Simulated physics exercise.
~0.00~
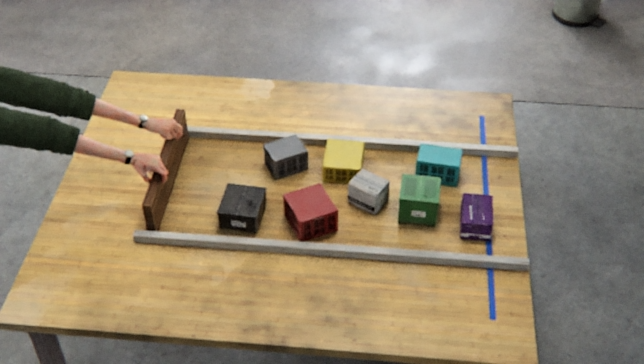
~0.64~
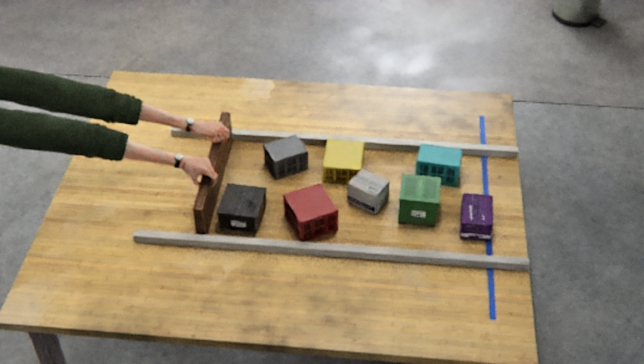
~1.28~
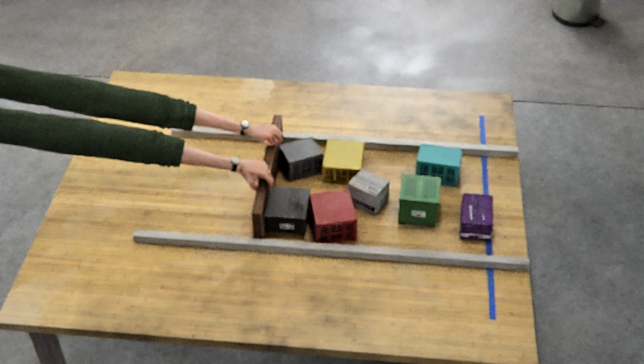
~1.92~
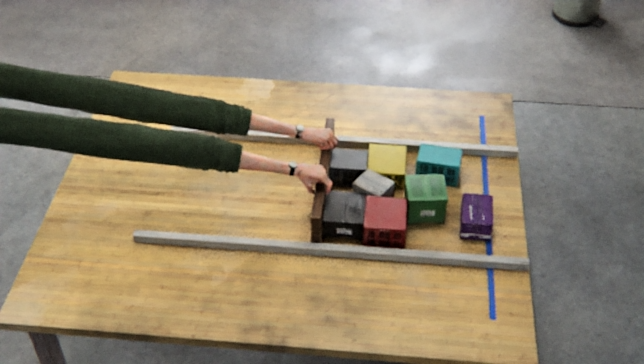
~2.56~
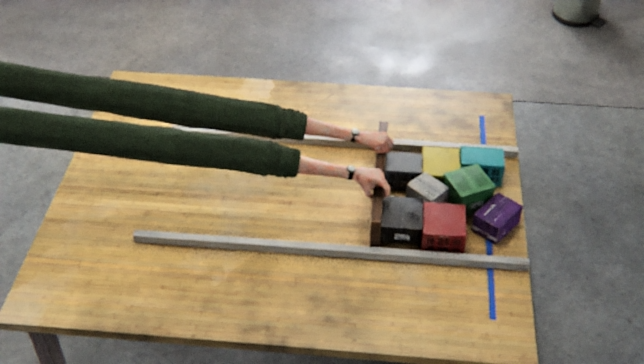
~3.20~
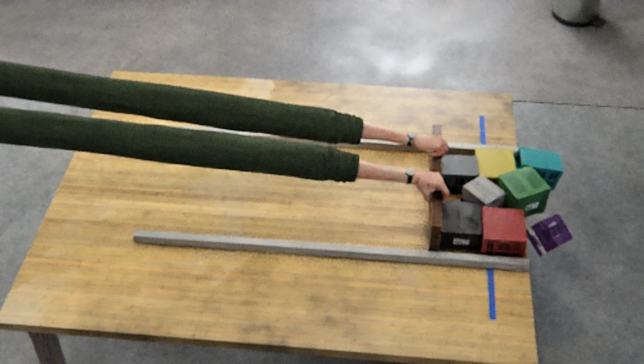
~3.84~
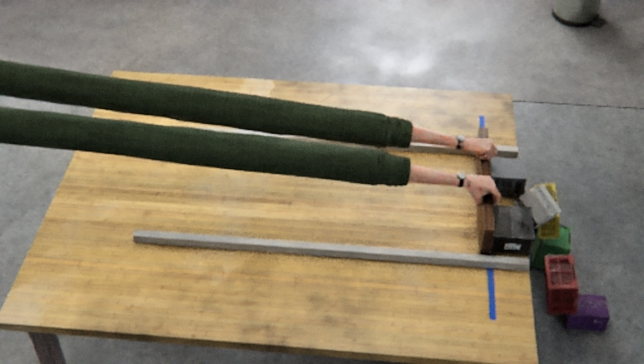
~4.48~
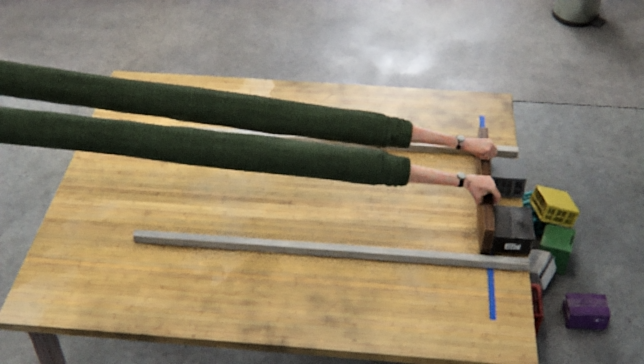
Two hands in dark green sleeves push an upright brown plank rightward across a wooden table, seen from above at an angle on a grey concrete floor. Ahead of it, between two grey rails, sit black, red, dark grey, yellow, white, green, turquoise and purple boxes, near a blue tape line. The plank gathers the left boxes, then packs the whole group together and drives it past the tape. The purple box tips off the right edge first, and the turquoise, green, yellow, red and white ones follow. The plank stops at the tape, with the black and dark grey boxes still perched at the edge.
